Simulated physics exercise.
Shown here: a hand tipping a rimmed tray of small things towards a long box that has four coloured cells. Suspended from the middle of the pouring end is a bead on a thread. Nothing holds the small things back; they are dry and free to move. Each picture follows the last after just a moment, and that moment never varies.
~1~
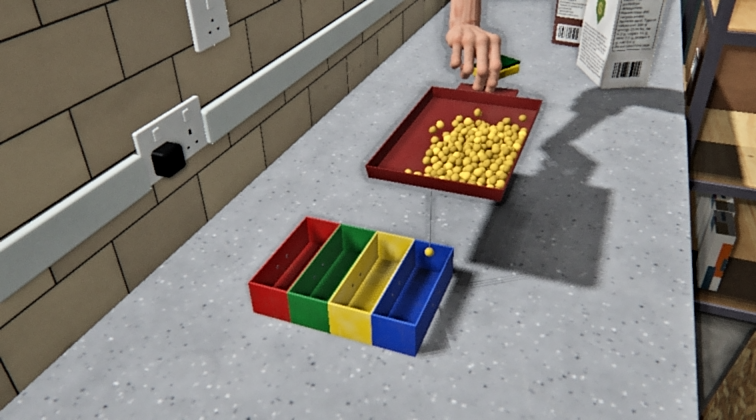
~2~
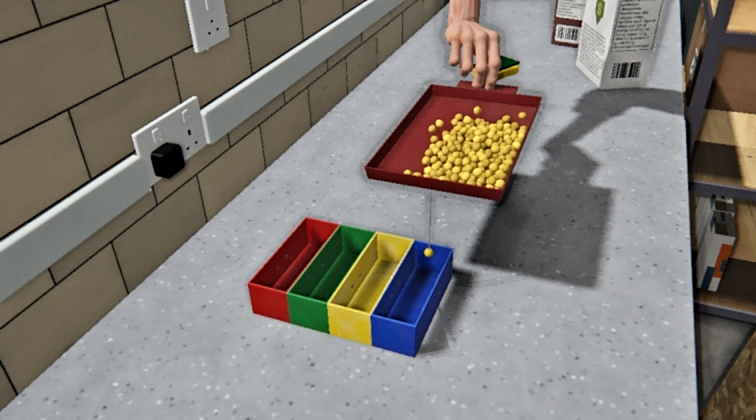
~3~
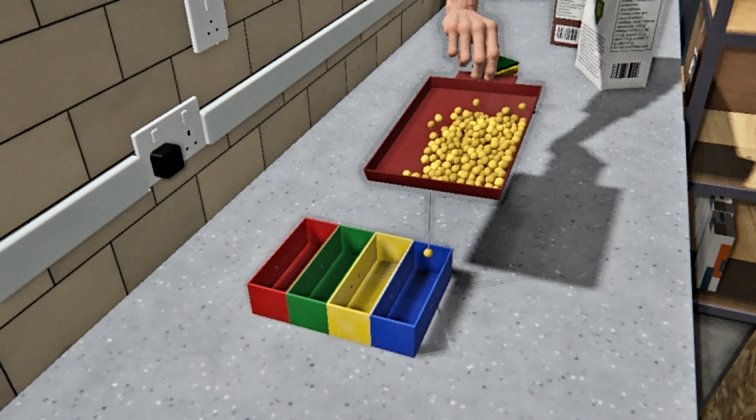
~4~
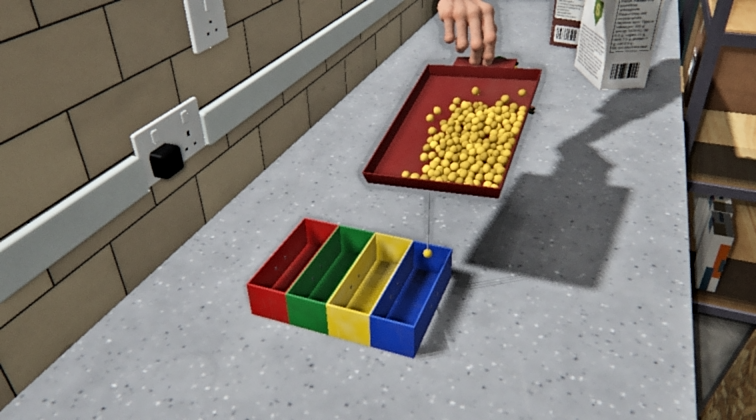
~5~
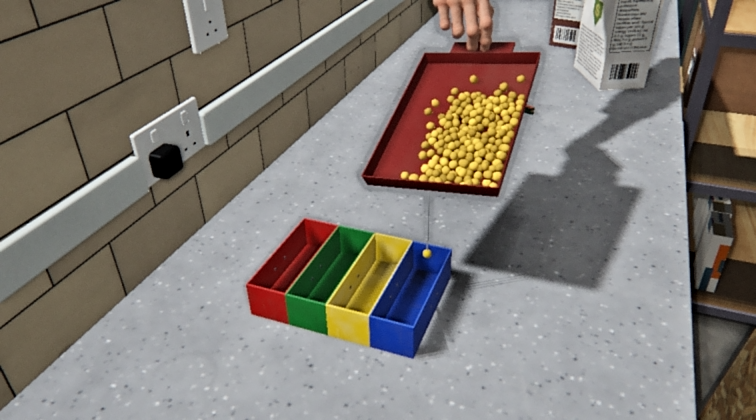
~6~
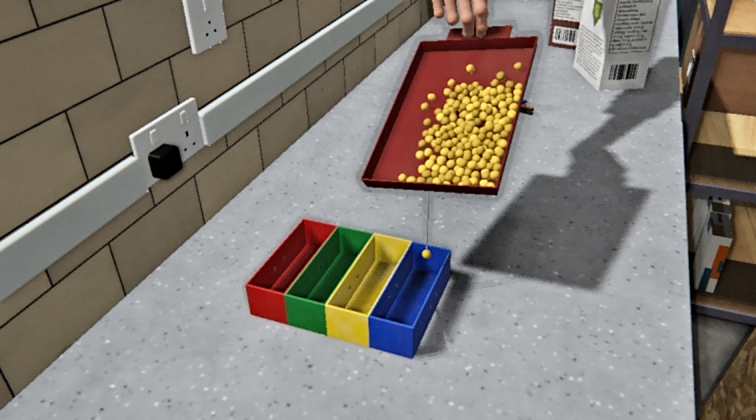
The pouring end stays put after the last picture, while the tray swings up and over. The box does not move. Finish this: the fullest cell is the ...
... Yellow one.
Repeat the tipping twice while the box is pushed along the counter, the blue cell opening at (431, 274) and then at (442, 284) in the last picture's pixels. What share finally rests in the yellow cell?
You'd get near 50 per cent and afterwards near 40 per cent.
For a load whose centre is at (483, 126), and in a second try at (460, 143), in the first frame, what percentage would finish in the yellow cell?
Estimate: 60 % first, 50 % second.
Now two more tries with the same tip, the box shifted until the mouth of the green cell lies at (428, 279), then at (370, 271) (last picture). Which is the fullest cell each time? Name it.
In the first try it is that red cell, in the second it is the green cell.
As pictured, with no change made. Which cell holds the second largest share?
That blue cell.
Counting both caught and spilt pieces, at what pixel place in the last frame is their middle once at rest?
About (369, 303).
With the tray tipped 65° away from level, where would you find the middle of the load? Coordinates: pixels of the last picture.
The middle of the load sits near (415, 156).
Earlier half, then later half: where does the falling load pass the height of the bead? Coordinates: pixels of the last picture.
(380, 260), then (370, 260).
Soon after the last picture, tray tipped steeply; most on the tray; a stray few in the yellow cell; a stray few in the green cell; a small part falling or outside the box.
A little later, tray tipped past a quarter turn; most on the tray; a small part in the yellow cell; a small part in the green cell; a stray few in the blue cell; a stray few in the red cell; a small part falling or outside the box.
Later still, tray tipped past a quarter turn; about half in the yellow cell; about a quarter in the blue cell; a small part in the green cell; a stray few in the red cell; a small part falling or outside the box.
At rest, tray tipped past a quarter turn; about half in the yellow cell; about a quarter in the blue cell; a small part in the green cell; a stray few in the red cell; a small part outside the box.
